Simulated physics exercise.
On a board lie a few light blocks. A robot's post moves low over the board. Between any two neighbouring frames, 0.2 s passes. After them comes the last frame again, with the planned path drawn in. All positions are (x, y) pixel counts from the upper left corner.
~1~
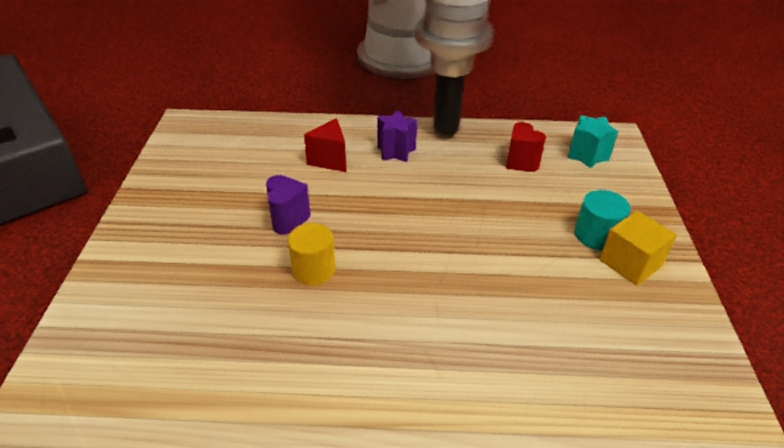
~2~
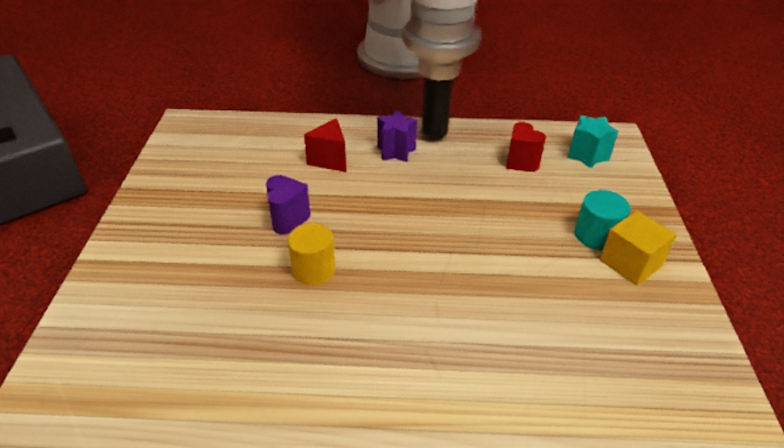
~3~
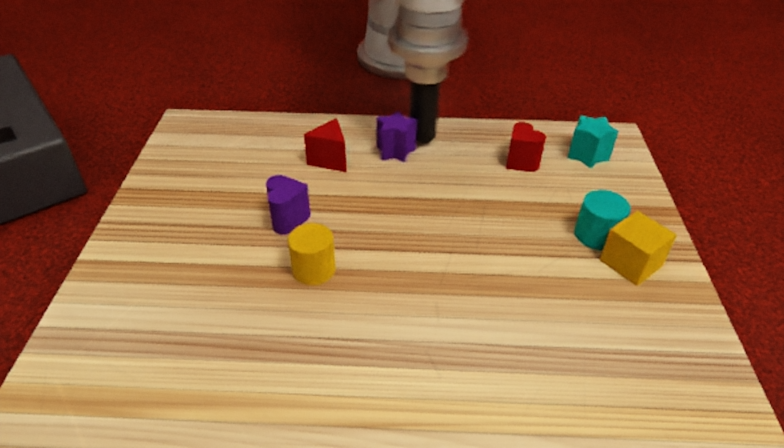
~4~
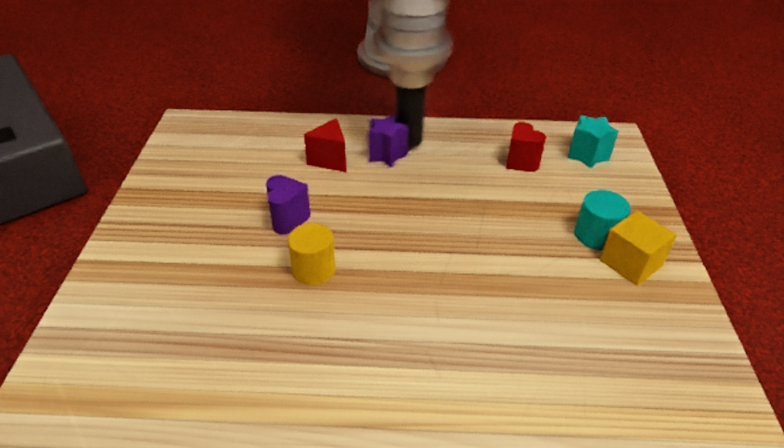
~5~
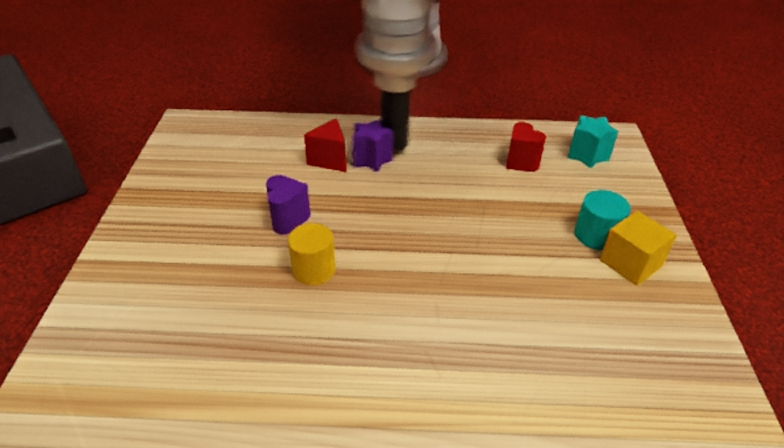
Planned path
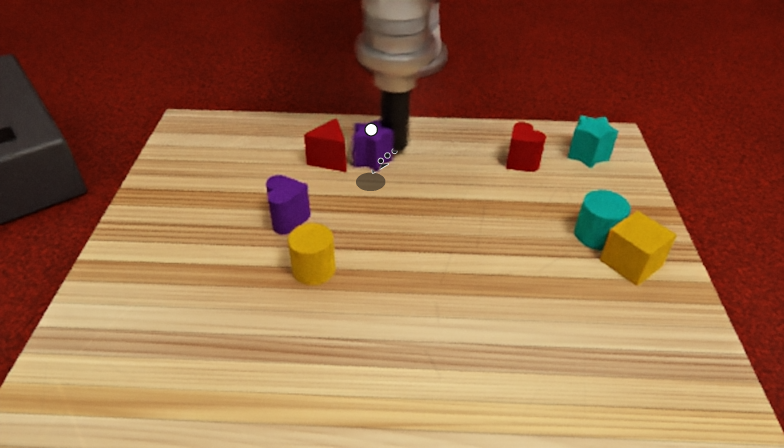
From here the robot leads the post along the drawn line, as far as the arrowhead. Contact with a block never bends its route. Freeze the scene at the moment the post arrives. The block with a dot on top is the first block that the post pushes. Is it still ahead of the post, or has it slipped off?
No longer ahead of the post.
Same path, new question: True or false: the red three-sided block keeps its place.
This is false.
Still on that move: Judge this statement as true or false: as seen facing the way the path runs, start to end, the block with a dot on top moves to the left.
False
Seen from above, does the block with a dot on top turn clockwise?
Going by the path, yes.
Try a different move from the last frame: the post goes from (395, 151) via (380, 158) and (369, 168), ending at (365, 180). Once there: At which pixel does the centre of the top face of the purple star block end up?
Around pixel (334, 150).
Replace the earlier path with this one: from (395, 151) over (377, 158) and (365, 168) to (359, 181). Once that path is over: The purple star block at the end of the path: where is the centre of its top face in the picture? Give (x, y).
Its top centre lands on (328, 151).
The line goes from (395, 151) through (382, 159) and (374, 170) to (371, 182); the dot is on the purple star block.
The first path, step by step. Halfway along, post (378, 157); red three-sided block (322, 133), turned 25° clockwise; purple star block (351, 142).
At the end, post (371, 174); red three-sided block (319, 133), turned 30° clockwise; purple star block (340, 151), turned 35° clockwise.
